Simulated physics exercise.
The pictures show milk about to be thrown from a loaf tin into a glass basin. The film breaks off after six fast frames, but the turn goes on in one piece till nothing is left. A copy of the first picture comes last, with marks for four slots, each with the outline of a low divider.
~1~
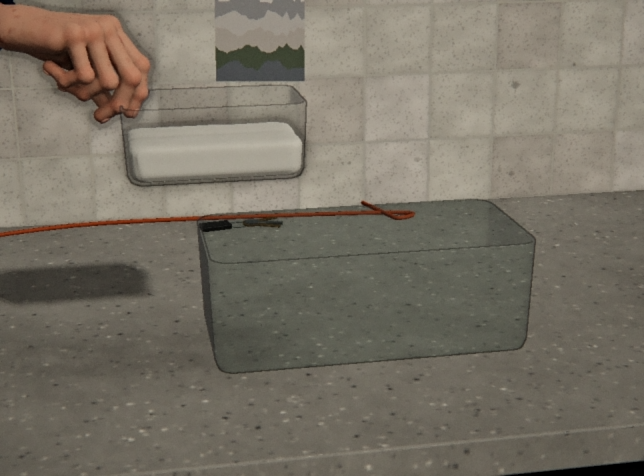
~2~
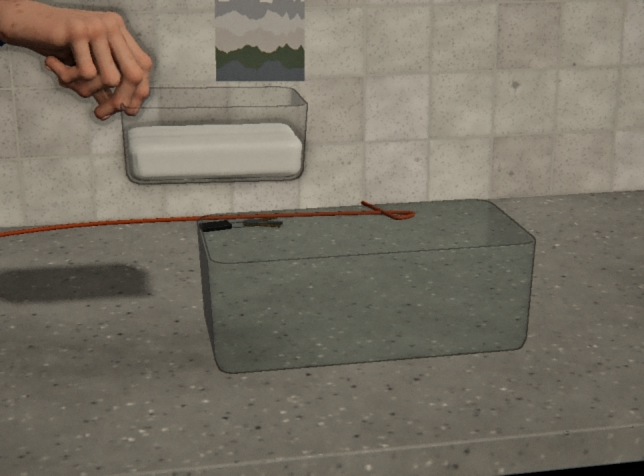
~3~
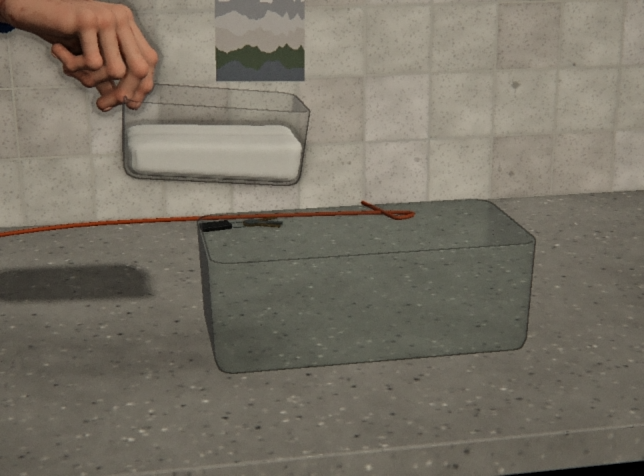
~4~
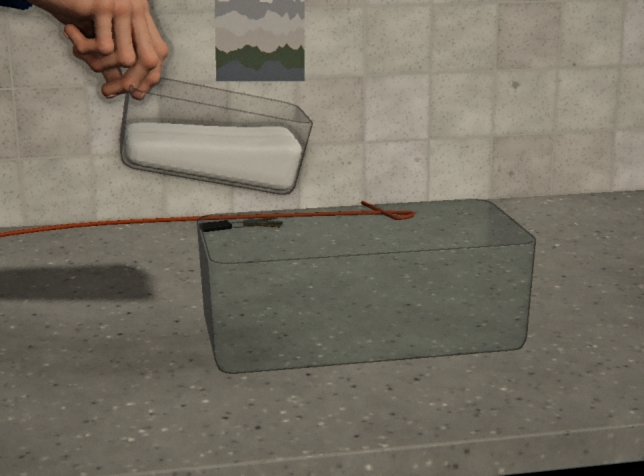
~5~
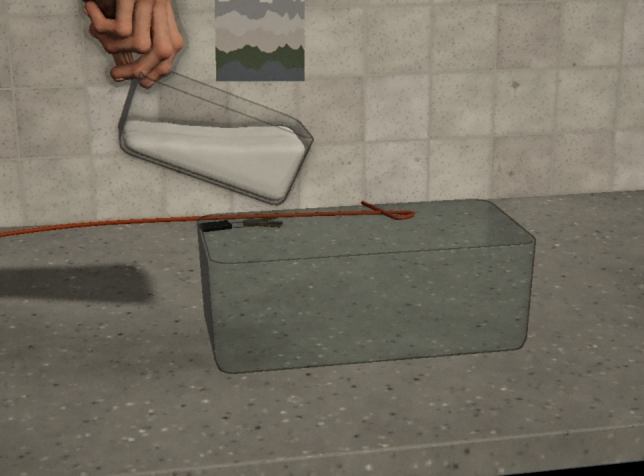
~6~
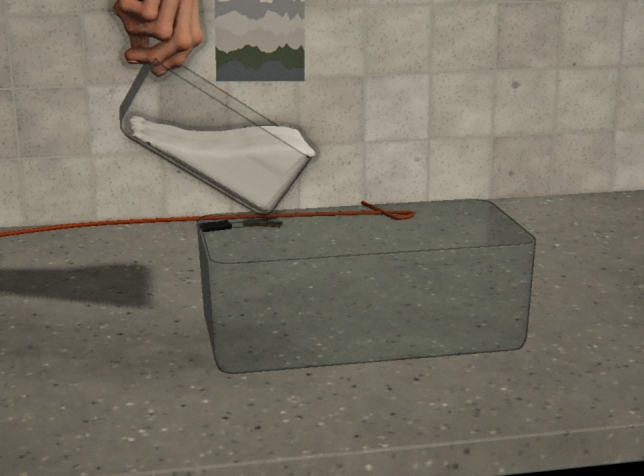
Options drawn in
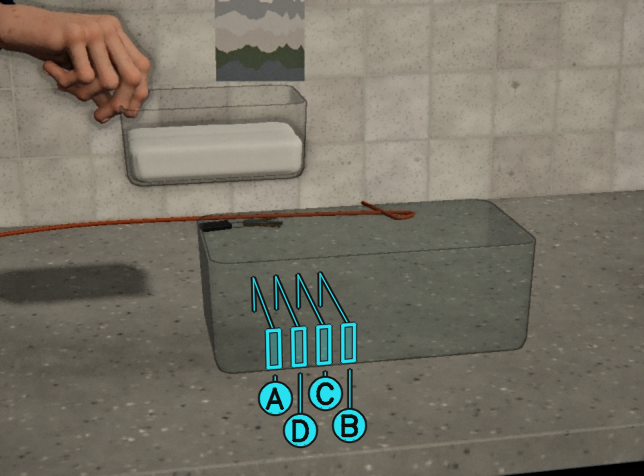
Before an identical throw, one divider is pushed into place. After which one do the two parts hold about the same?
Take B.
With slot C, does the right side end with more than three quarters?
No.
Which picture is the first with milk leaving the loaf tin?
Picture 6.
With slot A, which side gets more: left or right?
The right side.
On the marked copy, A at (275, 376); B at (349, 369); C at (325, 371); D at (300, 374).
With A, about 5 % ends left of the wall and 94 % right of it.
With B, about 50 % ends left of the wall and 50 % right of it.
With C, about 38 % ends left of the wall and 62 % right of it.
With D, about 20 % ends left of the wall and 80 % right of it.
